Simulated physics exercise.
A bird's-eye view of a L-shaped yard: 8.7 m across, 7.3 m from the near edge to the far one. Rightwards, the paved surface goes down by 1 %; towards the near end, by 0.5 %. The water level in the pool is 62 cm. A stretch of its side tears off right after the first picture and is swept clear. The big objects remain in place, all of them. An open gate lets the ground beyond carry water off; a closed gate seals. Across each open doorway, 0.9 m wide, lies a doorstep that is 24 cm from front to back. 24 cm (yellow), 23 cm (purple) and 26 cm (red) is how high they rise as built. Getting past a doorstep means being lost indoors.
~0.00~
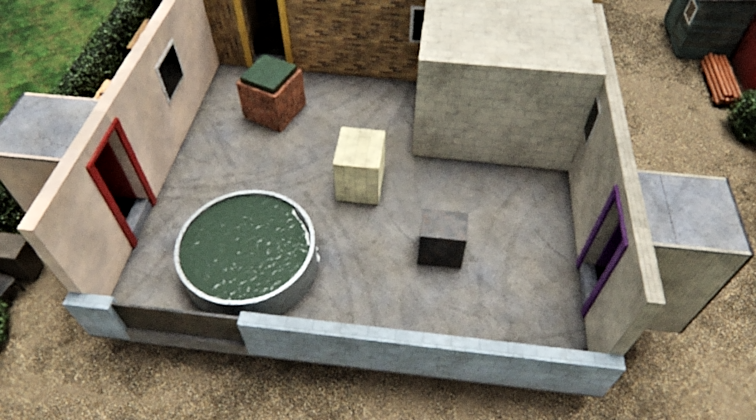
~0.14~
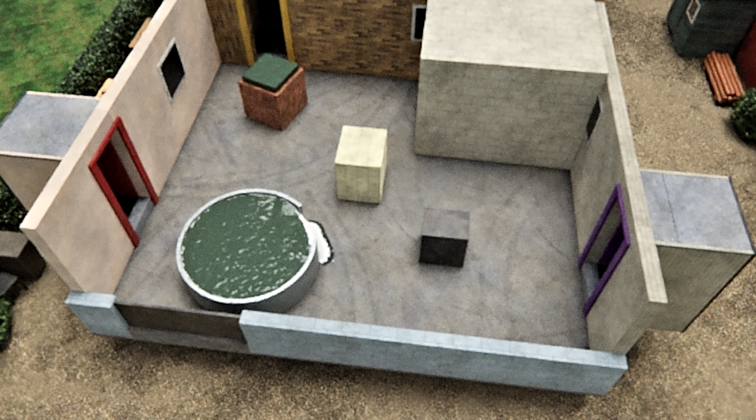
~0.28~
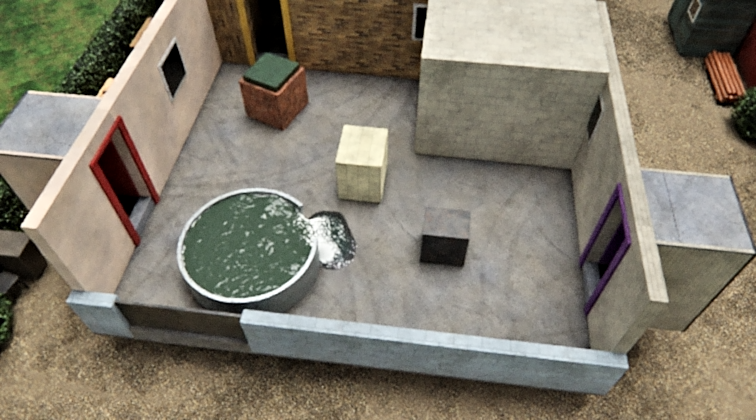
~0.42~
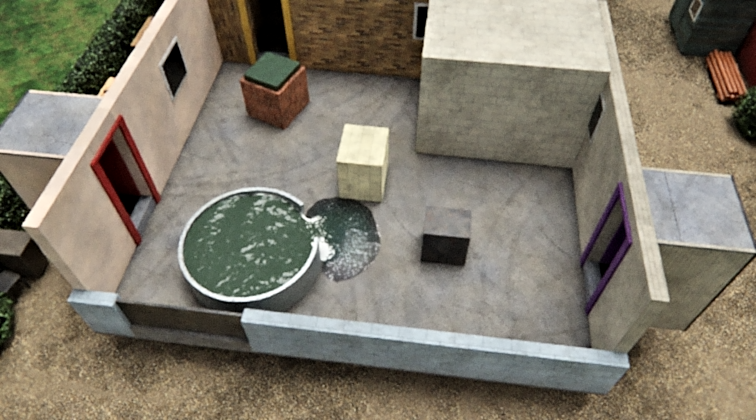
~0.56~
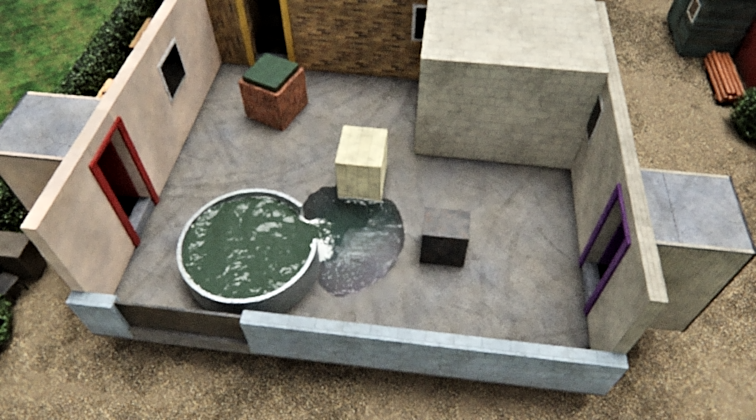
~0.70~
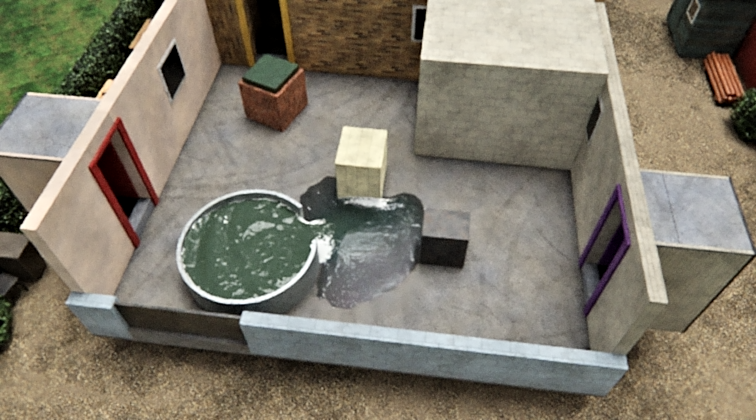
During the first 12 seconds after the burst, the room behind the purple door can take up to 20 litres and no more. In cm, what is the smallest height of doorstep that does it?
Roughly 8 cm high.
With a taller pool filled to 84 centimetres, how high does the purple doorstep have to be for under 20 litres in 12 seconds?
A step of about 11.5 cm does it.
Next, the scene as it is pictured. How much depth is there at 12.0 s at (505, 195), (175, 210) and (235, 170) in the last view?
In that order: 11, 0 and 1 cm.
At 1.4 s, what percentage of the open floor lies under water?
Near 20 per cent is wet.
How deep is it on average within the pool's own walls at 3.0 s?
Average depth: Approx. 35 cm.
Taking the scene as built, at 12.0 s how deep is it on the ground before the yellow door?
Depth: Near 0.0 cm.
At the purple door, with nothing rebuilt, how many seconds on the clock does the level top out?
9.0 s.
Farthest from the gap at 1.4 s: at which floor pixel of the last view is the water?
Around pixel (503, 183).
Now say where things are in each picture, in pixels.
Still water, 62 cm deep, in the pool at (246, 245); the purple door at (598, 260) is dry, in the first picture.
The front is at (329, 250), 0.3 m from the gap at (311, 237); 0.2 m2 of floor is wet, 62 cm left at the back, in the second picture.
The front is at (342, 221), 0.7 m from the gap at (312, 237); 0.8 m2 of floor is wet, 62 cm left at the back, in the third picture.
The front is at (365, 211), 1.3 m from the gap at (313, 236); 1.8 m2 of floor is wet, 62 cm left at the back, in the fourth picture.
The gap is at (312, 237), the front 1.8 m out at (391, 206); the back of the pool holds 61 cm, in the fifth picture.
The front is at (417, 205), 2.3 m from the gap at (312, 238); 4.1 m2 of floor is wet, 56 cm left at the back; 3.2 m in a straight line remain to the purple door at (600, 259), in the sixth picture.
After 1.4 s water covers 20 % of the floor, deepest (33 cm) near (321, 247); it has not reached the purple door.
After 3.0 s water covers 45 % of the floor, deepest (30 cm) near (569, 177); 3 cm at the purple door, 0 litres in over its 23 cm doorstep.
After 12.0 s water covers 75 % of the floor, deepest (15 cm) near (391, 350); 11 cm at the purple door, 0 litres in over its 23 cm doorstep.
At the purple door as built, the water arrived by 3.0 s and peaked near 12 cm at 9.0 s.
With a doorstep of 6.5 cm, 44 litres would have come in within the 12 s; with 9 cm, 13 litres. So under 20 litres takes about 8 cm.
